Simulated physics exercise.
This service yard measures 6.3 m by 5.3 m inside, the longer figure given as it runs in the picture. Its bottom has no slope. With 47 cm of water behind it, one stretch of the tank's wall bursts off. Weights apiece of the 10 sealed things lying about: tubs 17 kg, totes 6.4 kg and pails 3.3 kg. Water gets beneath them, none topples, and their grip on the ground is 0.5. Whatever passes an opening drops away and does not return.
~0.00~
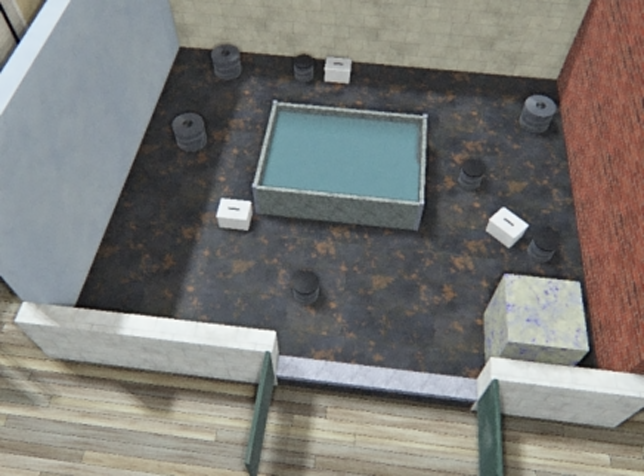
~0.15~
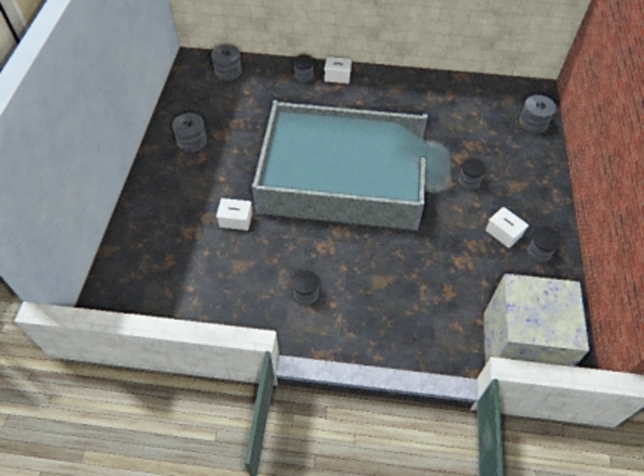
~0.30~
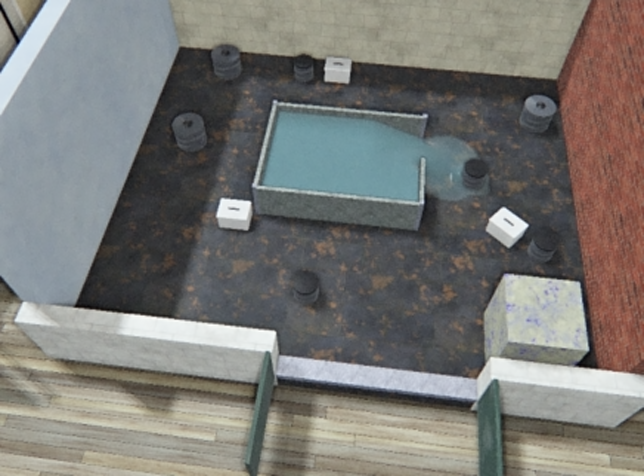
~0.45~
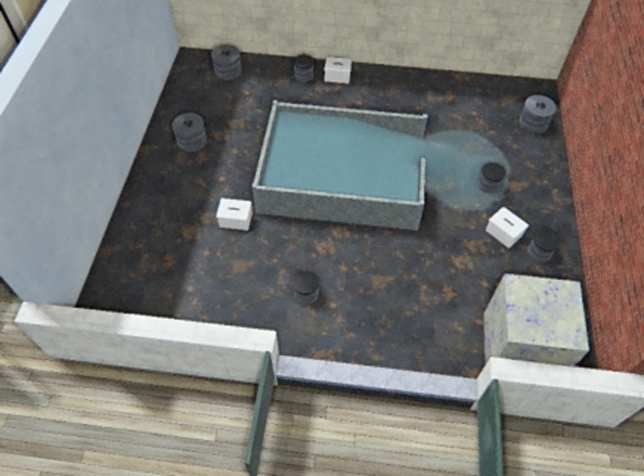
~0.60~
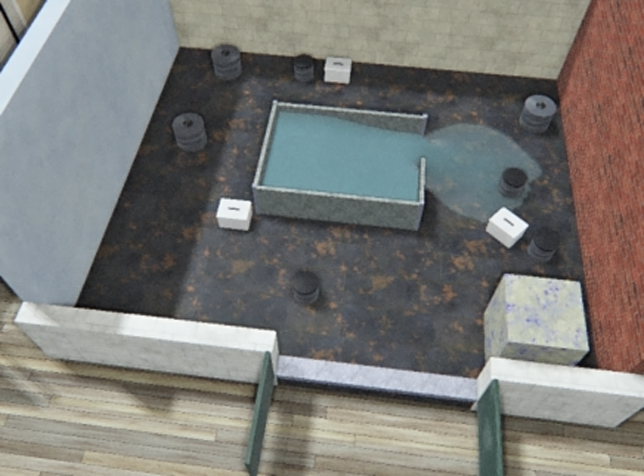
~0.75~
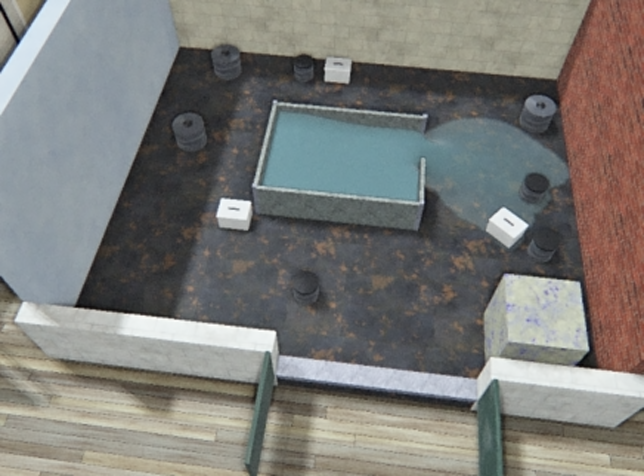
Water pours from the tank's right side, spreads over the dark floor and pushes one pail rightward.
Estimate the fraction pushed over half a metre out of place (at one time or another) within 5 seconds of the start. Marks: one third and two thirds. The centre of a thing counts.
That comes to less than a third.
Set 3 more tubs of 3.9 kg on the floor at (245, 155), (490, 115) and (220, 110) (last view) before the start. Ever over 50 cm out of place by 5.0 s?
In that order: Less, over, less.
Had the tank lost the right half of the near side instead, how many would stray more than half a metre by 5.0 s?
In that case 1 of them.
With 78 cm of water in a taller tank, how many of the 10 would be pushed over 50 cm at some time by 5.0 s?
In that case 6 of them.
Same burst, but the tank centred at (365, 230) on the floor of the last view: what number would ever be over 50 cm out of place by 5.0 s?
Then 4.
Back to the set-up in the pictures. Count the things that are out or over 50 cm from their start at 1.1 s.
I count 1.
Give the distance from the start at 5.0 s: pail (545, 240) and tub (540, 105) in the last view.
In that order: 80 cm, 200 cm.
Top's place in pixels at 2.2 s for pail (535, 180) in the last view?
Near (570, 246).
After 1.1 s 1 of 10 are over 50 cm from their spots; 0 afloat.
After 2.2 s 2 of 10 are over 50 cm from their spots; 2 afloat.
After 3.5 s 3 of 10 are over 50 cm from their spots; 1 afloat.
After 5.0 s 3 of 10 are over 50 cm from their spots, and 3 have been at some point; 0 afloat.
